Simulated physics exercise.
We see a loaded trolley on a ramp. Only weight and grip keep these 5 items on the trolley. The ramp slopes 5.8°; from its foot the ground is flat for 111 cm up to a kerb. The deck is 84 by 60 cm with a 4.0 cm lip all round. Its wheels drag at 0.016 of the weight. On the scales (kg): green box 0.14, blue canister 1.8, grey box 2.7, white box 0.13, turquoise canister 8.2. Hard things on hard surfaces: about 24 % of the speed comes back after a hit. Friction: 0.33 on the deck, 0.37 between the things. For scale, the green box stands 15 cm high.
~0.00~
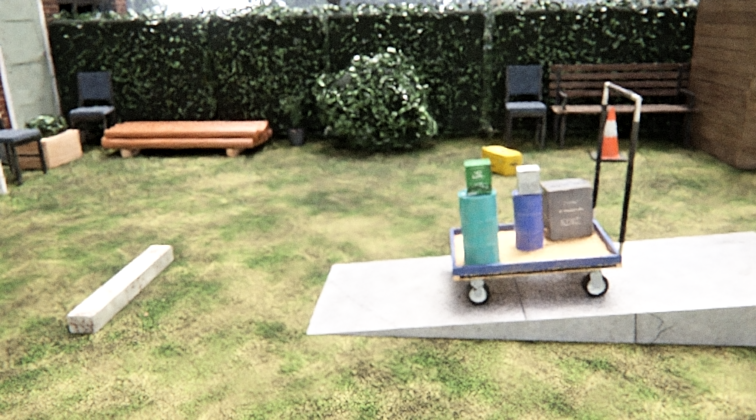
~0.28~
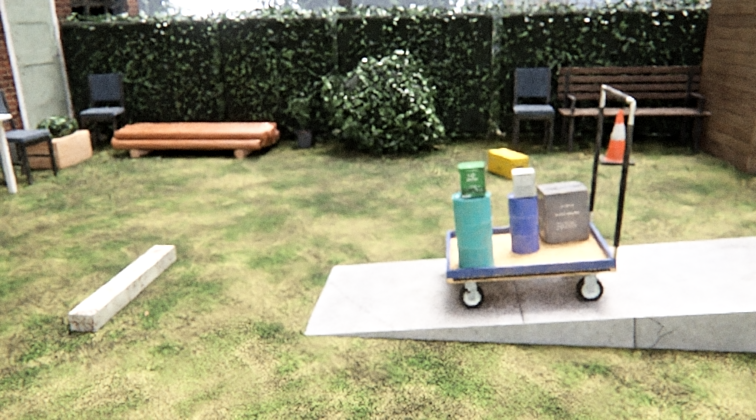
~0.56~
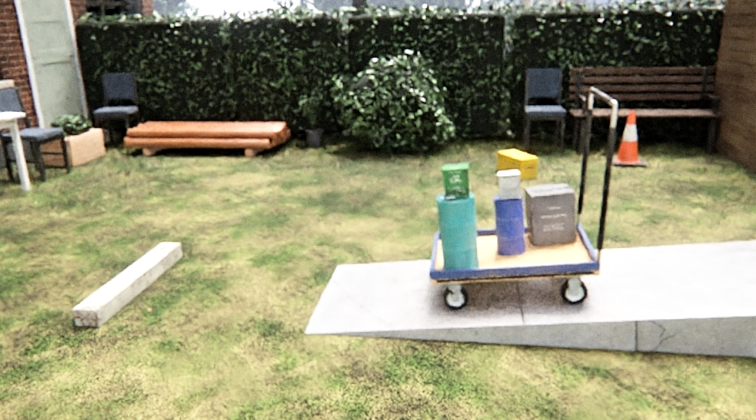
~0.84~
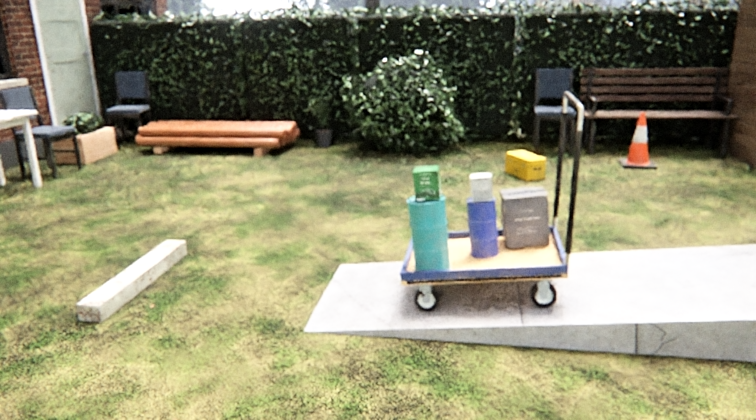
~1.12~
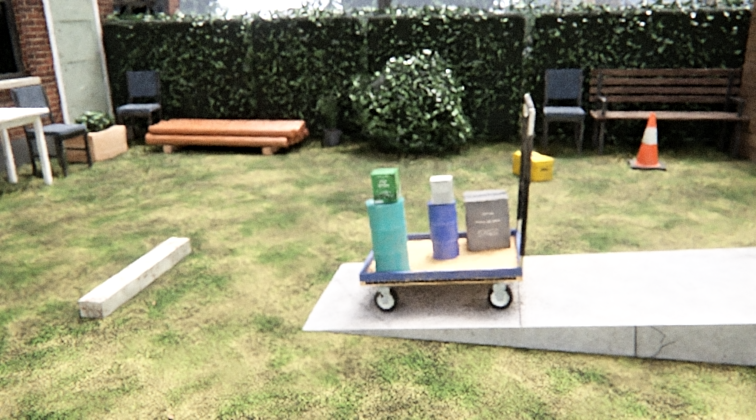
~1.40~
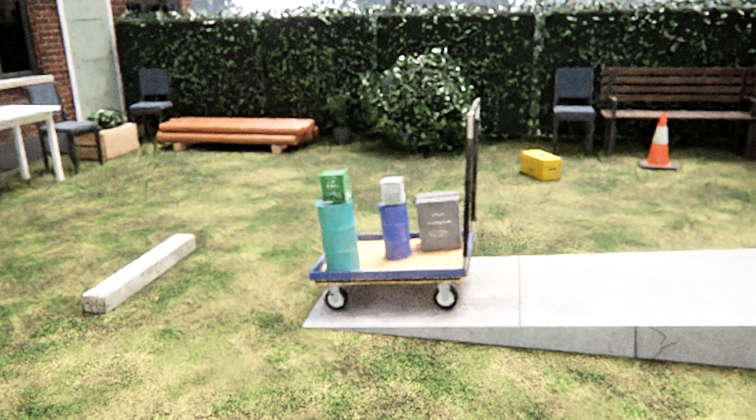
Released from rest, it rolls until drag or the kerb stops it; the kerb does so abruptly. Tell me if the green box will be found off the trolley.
The green box ends off the deck.
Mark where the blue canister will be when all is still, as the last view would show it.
Around (171, 224).
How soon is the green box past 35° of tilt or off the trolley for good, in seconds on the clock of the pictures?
Near 2.5 s.
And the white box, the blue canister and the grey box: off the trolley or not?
The white box is still on the trolley; the blue canister ends on the trolley; the grey box is still on the trolley.
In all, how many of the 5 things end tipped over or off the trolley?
That comes to 2.
After 2.50 s, trolley at the kerb; green box now off the trolley; turquoise canister tipped 21° from how it sat; white box slid 18 cm.
After 2.90 s, trolley at the kerb; turquoise canister now off the trolley; white box slid 28 cm; grey box slid 24 cm.
By the end (4.3 s), off the trolley, green box and turquoise canister; not toppled but over 10 cm from the start, blue canister, grey box and white box. Seen from the same camera at the end, green box near (46, 262).
